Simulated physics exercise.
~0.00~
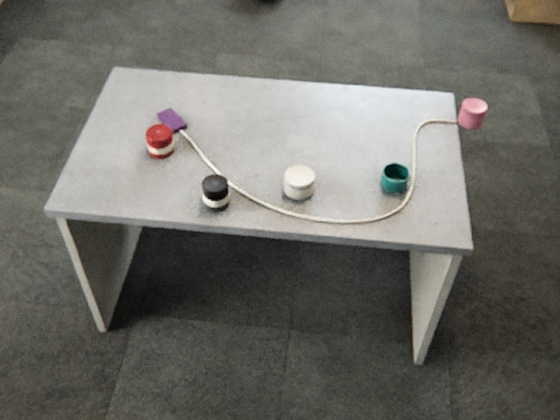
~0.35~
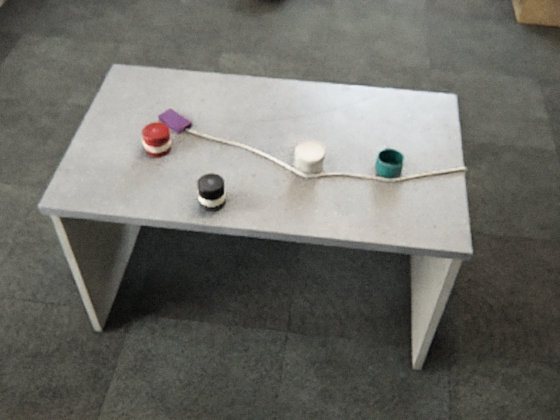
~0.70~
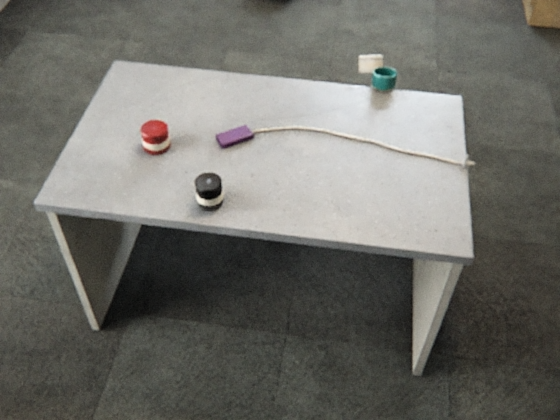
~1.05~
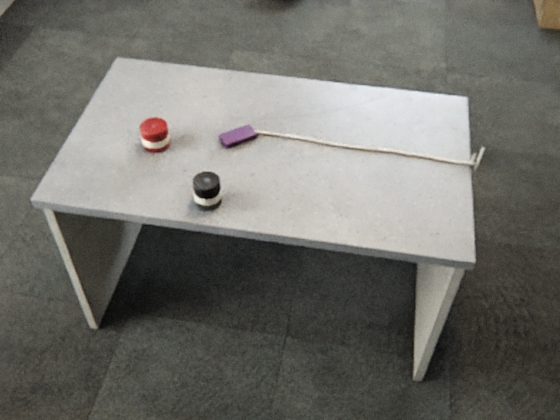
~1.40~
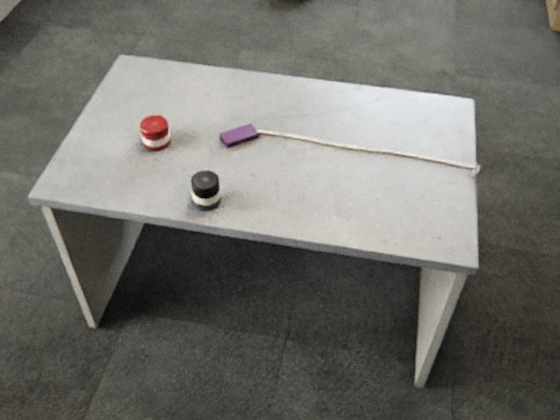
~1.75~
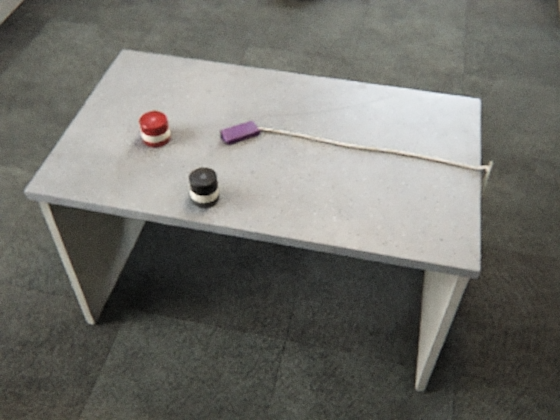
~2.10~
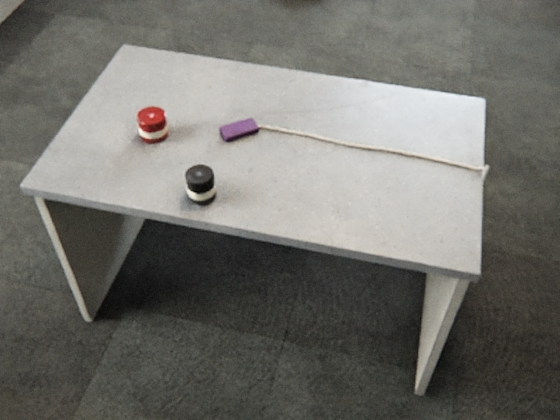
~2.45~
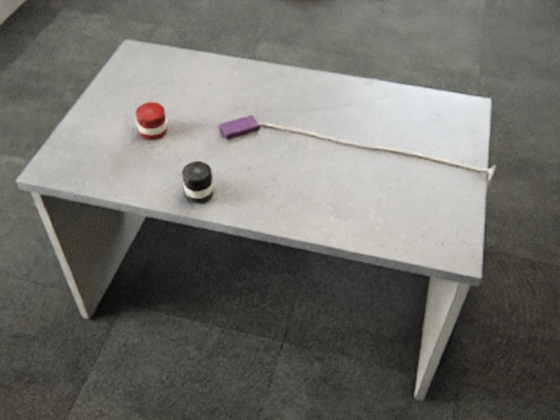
The clip opens on a gray desk where a pale cable curves from a purple phone on the left, past red, black and white tins and a teal mug, to a pink speaker just off the right edge. The speaker drops out of sight, and the cable pulls straighter, nudging the white tin and the mug. It then sweeps both to the far edge, the white tin tipping over it, while the phone slides right. Tin and mug disappear beyond the desk. The phone stops near the middle, its cable stretched to the right edge, with the red and black tins still standing.
